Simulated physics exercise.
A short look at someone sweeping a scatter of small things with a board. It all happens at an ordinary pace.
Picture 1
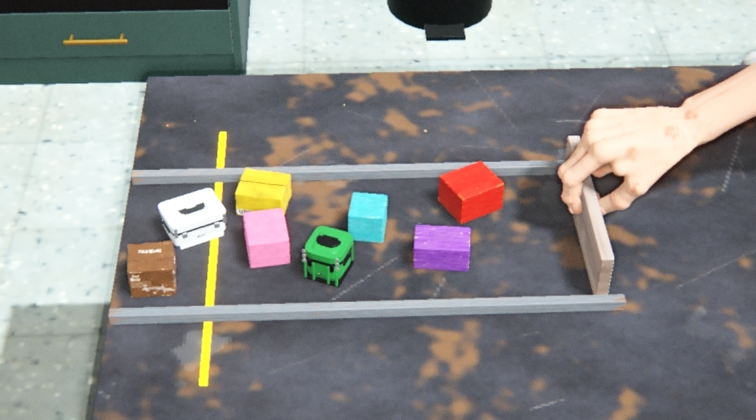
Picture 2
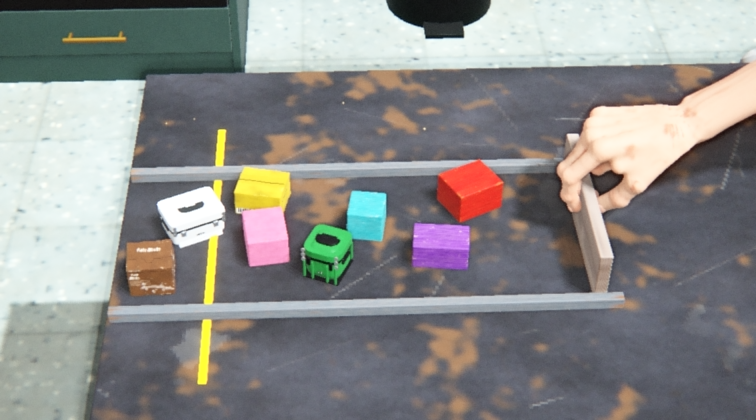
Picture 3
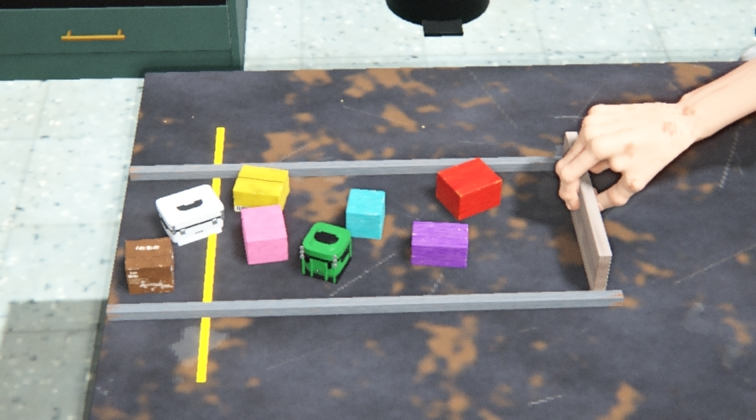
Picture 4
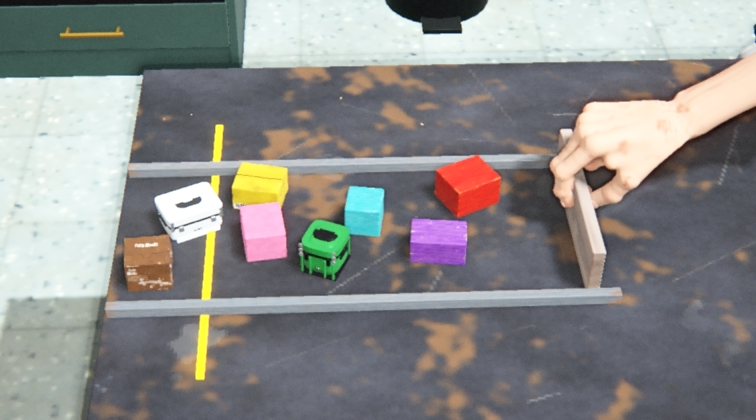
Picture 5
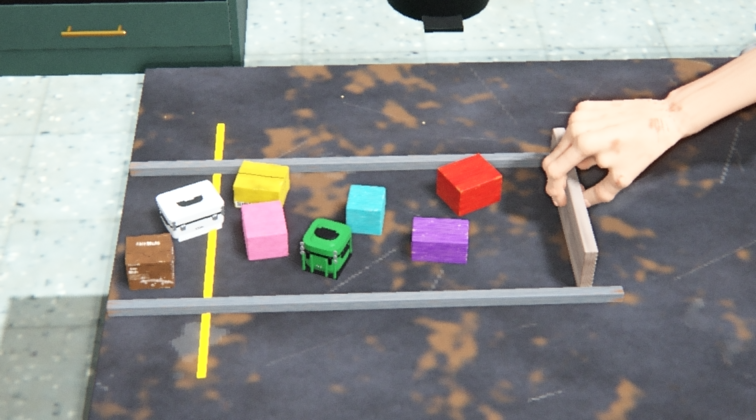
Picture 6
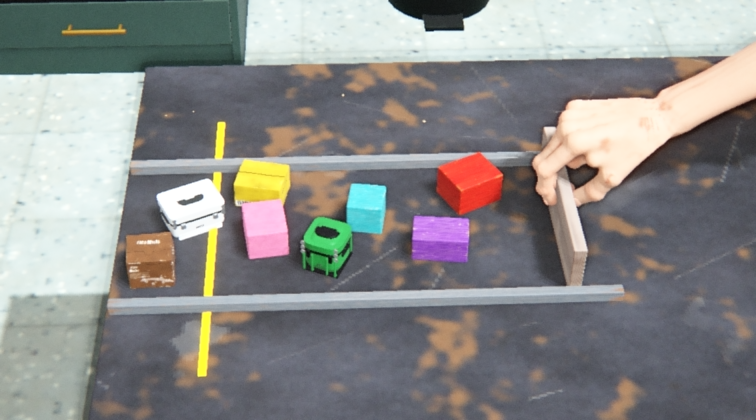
On a dark, blotchy tabletop between two gray rails, a hand held a wooden board upright to the right of some scattered colorful blocks and small cases, then slid it slightly left, touching none.
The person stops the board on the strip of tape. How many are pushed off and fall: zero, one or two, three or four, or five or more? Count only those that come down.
As it turns out, the number that fall off is one or two.
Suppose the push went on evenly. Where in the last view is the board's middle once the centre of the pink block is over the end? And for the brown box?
About (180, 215), and (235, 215) for the other.
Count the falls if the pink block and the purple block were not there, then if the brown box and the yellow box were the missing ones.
First 0, then 0.
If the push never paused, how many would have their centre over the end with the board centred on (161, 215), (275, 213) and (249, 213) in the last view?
It would be 5, 0 and 0.
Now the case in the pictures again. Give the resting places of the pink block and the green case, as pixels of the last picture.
First (147, 221), then (133, 262).
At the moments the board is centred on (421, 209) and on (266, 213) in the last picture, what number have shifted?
2 and 8.
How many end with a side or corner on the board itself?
In contact: 3.
Soon after, none off yet; brown box at rest near (151, 261); white case at rest near (192, 210); yellow box at rest near (262, 185).
Then, none off yet; brown box moving near (140, 262); white case moved about its own width near (142, 216); yellow box moved about its own width near (189, 188).
At rest, the number that fall off is one or two; fallen, white case and brown box.
